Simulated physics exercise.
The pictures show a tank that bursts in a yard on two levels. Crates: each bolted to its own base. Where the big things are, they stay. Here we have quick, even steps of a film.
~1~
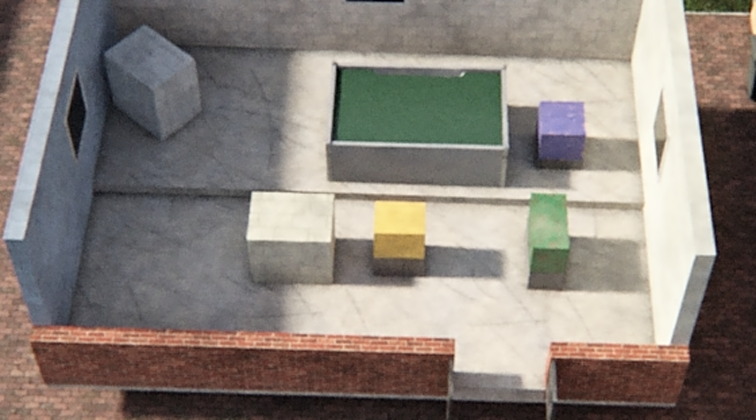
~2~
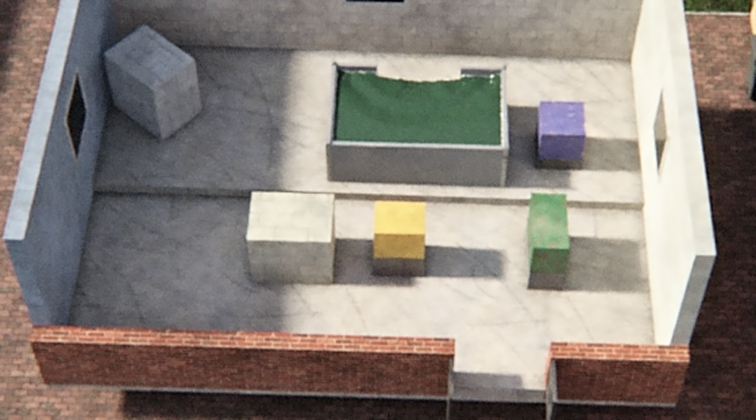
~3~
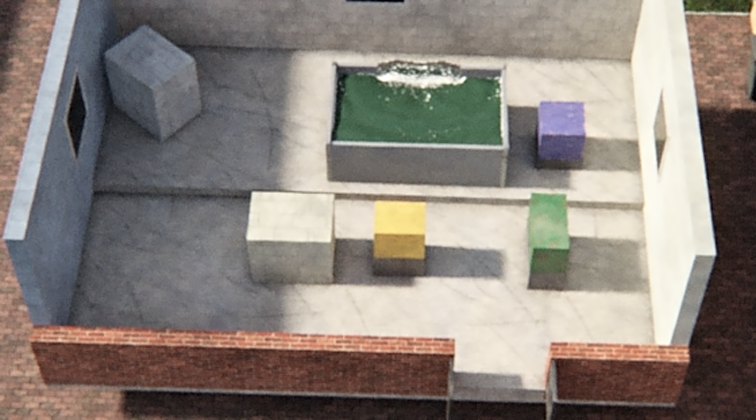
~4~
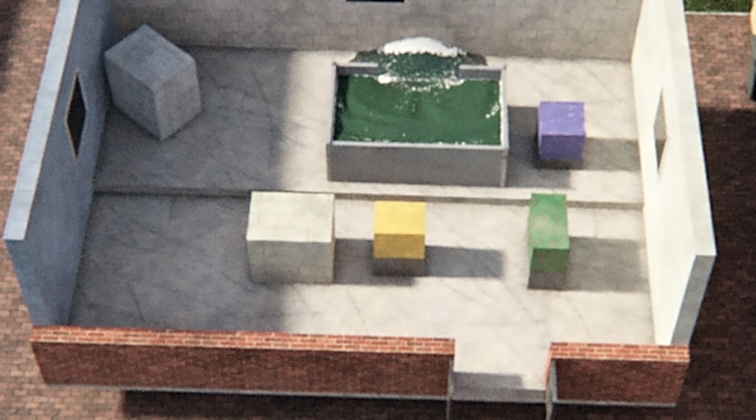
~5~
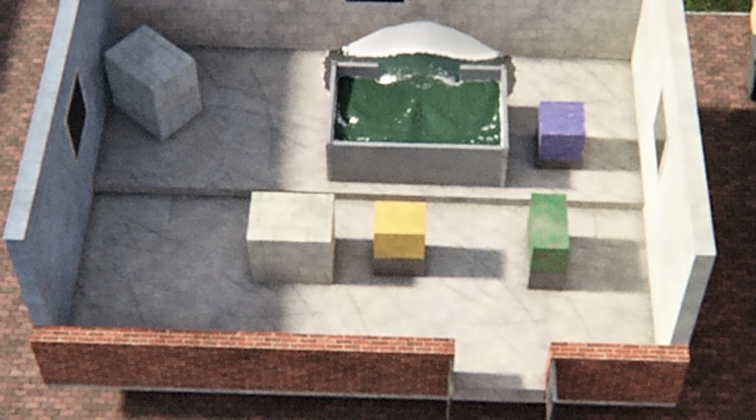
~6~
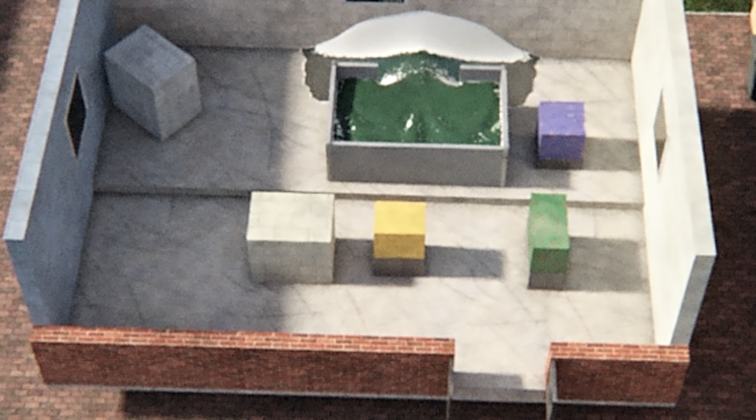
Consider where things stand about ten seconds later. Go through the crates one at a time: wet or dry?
The green crate is safe from the water, the yellow crate is safe from the water, the blue crate is safe from the water.
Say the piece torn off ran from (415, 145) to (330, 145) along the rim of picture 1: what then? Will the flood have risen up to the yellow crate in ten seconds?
Yellow crate is reached.
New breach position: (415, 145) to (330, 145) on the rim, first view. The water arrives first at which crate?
The yellow crate.
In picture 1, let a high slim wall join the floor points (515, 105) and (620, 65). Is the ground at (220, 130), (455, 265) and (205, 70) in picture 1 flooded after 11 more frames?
Outcome by spot, in order - watered, unwatered, watered.
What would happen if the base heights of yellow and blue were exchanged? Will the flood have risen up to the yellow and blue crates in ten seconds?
The yellow one is not reached, and the blue one is not reached.
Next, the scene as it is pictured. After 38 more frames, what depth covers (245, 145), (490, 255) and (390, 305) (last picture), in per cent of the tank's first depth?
8, 2 and 2 per cent, roughly.
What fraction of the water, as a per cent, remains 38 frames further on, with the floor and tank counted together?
I'd put it at about 98 per cent.
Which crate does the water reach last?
That's the yellow crate.
A moment on, water covers 20 % of the floor; the green crate not reached, the yellow crate not reached, the blue crate not reached.
Next, water covers 30 % of the floor; the green crate not reached, the yellow crate not reached, the blue crate water round its plinth.
Then, water covers 55 % of the floor; the green crate water round its plinth, the yellow crate not reached, the blue crate water round its plinth.
Later, water covers 85 % of the floor; the green crate water round its plinth, the yellow crate water round its plinth, the blue crate water round its plinth.
In the end, water covers 95 % of the floor; the green crate stayed above the water, the yellow crate stayed above the water, the blue crate stayed above the water.
